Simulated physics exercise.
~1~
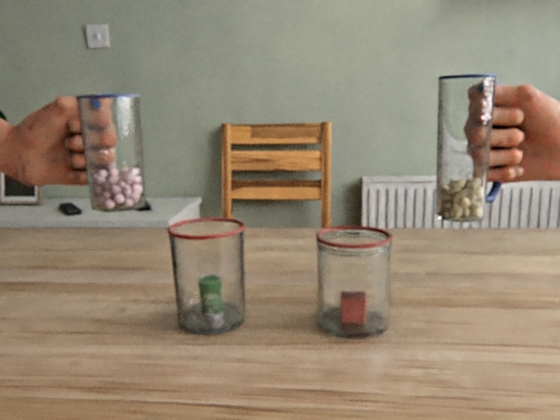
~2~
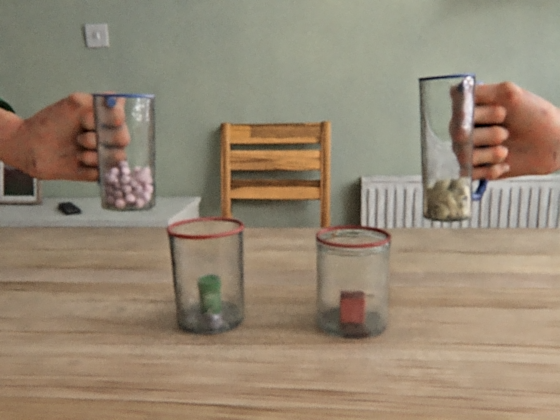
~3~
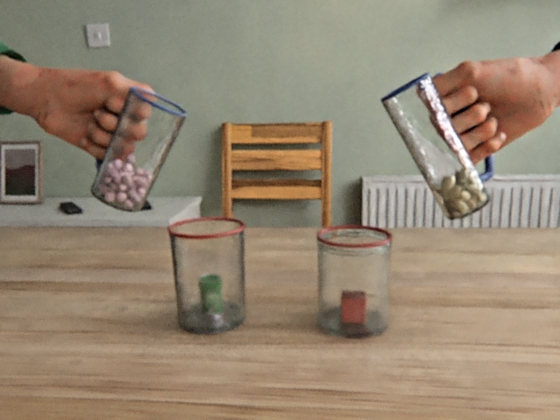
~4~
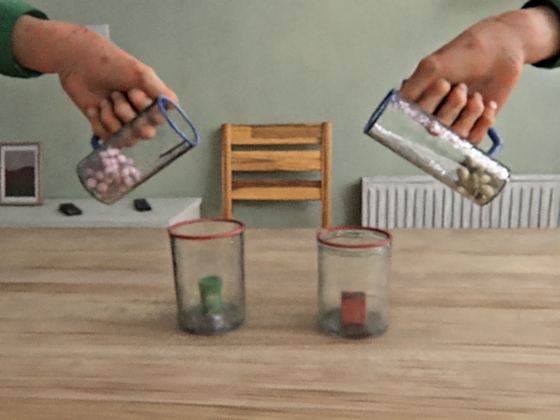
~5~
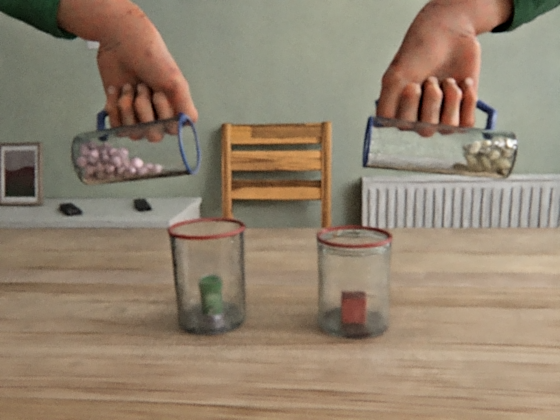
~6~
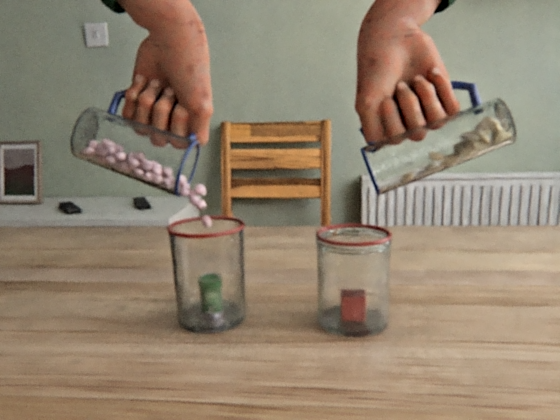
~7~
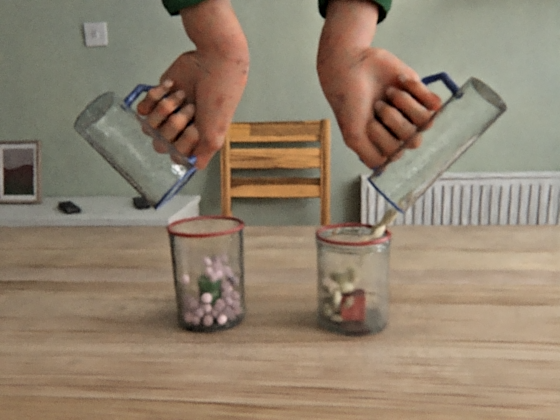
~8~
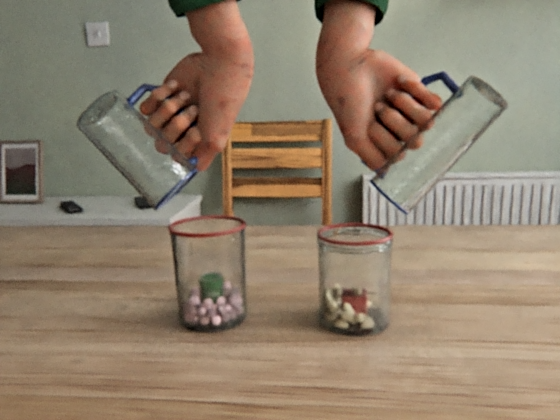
Two hands tipping pink and pale pieces from cups into glasses below, leaving the green and red objects inside still showing.
